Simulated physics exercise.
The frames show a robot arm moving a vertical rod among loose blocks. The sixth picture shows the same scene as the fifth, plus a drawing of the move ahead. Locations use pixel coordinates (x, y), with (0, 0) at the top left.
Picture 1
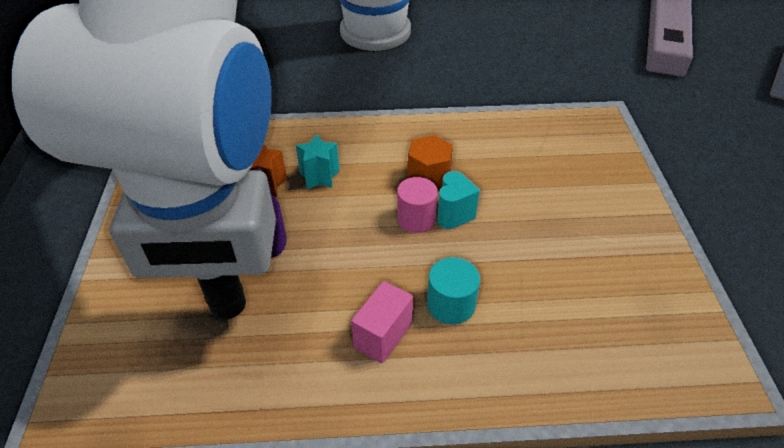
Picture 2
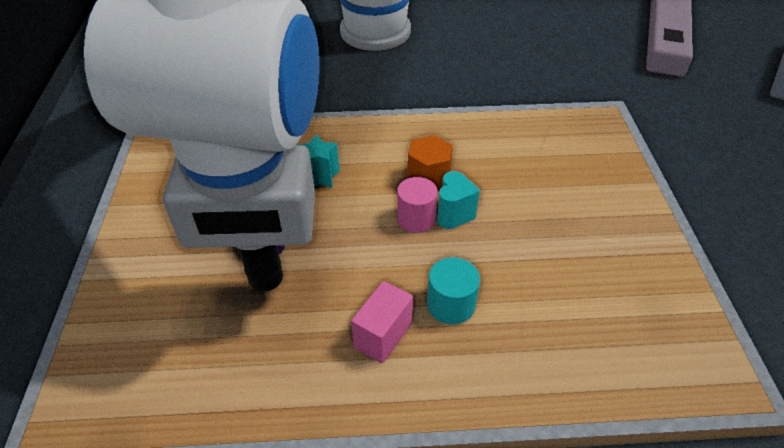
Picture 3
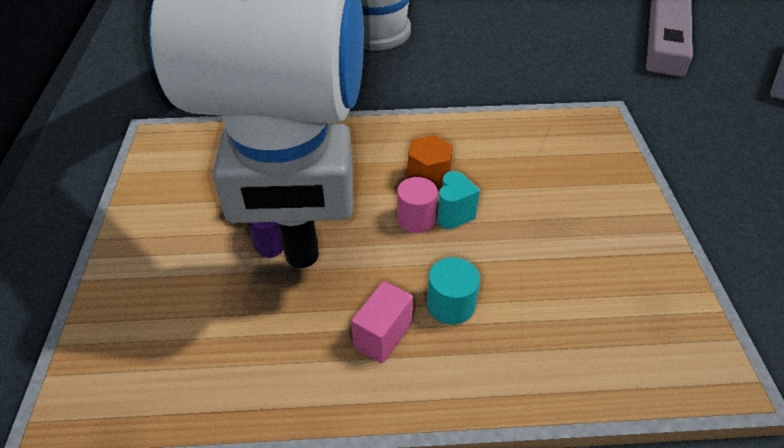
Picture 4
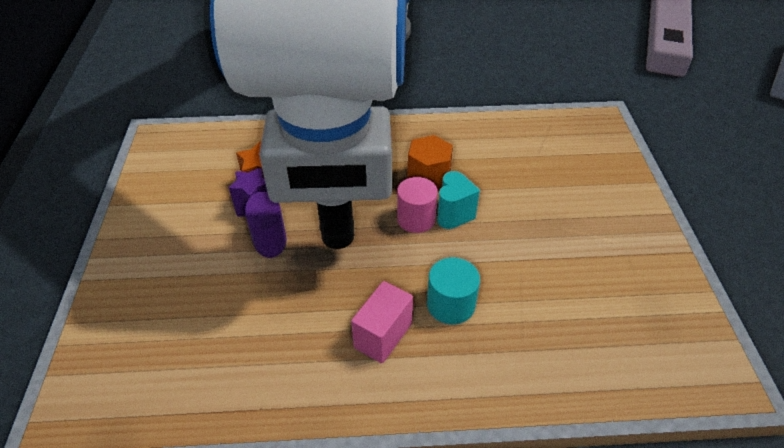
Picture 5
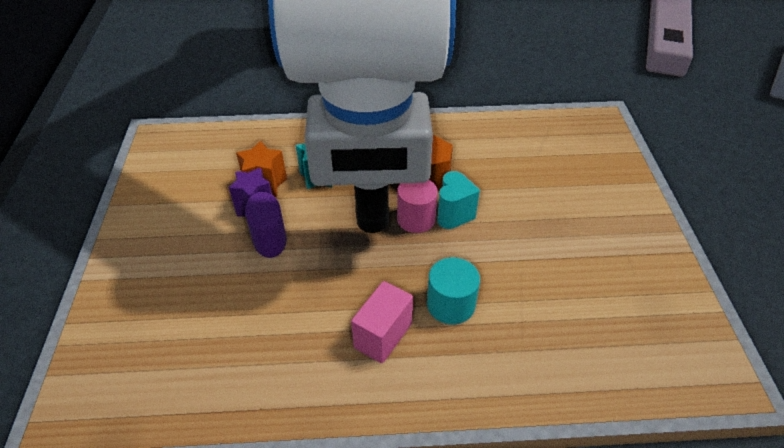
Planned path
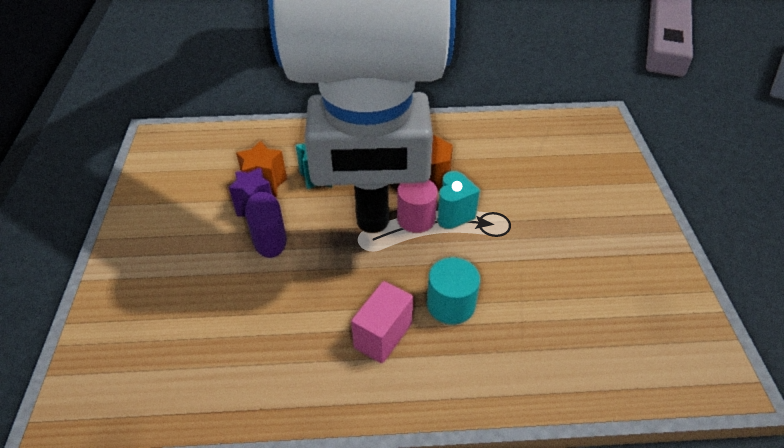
A robot arm sweeping a black vertical rod rightward above a wooden board, passing purple blocks and nearing a pink cylinder.
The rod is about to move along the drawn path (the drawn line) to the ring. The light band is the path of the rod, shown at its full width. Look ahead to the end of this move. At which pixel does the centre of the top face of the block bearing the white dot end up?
The answer is (519, 176).
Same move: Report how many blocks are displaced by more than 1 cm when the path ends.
The result: Two blocks.
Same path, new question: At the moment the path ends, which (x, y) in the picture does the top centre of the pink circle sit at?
It comes to (469, 169).
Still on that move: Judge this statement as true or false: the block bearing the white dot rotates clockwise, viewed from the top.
That claim is false.
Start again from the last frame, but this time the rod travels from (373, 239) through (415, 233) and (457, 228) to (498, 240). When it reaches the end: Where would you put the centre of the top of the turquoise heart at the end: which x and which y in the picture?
It will end up at (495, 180).
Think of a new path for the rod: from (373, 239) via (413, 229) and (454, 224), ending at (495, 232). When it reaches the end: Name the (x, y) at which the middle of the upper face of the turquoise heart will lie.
It is at (509, 180).
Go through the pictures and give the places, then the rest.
The first picture shows lower end of the rod at (228, 306), tops of blocks, pink circle at (417, 190), orange six-sided block at (431, 149), turquoise heart at (457, 186).
The second picture shows rod at (266, 279), blocks as before.
The third picture shows rod at (302, 256), blocks as before.
The fourth picture shows rod at (338, 238), blocks as before.
The fifth picture shows rod at (373, 223), pink circle at (417, 190), orange six-sided block partly hidden, turquoise heart at (457, 186).
The drawn path runs from (373, 239) via (412, 226) and (453, 221), ending at (495, 224); the dot is on the turquoise heart.
What follows on the original path. One third of the way, rod at (413, 209); pink circle at (439, 181); turquoise heart at (473, 184).
Two thirds of the way, rod at (456, 204); pink circle at (465, 169); turquoise heart at (496, 181), turned 15° clockwise.
At the end, rod at (498, 207); pink circle at (469, 169); orange six-sided block not moved; turquoise heart at (519, 176), turned 25° anticlockwise.
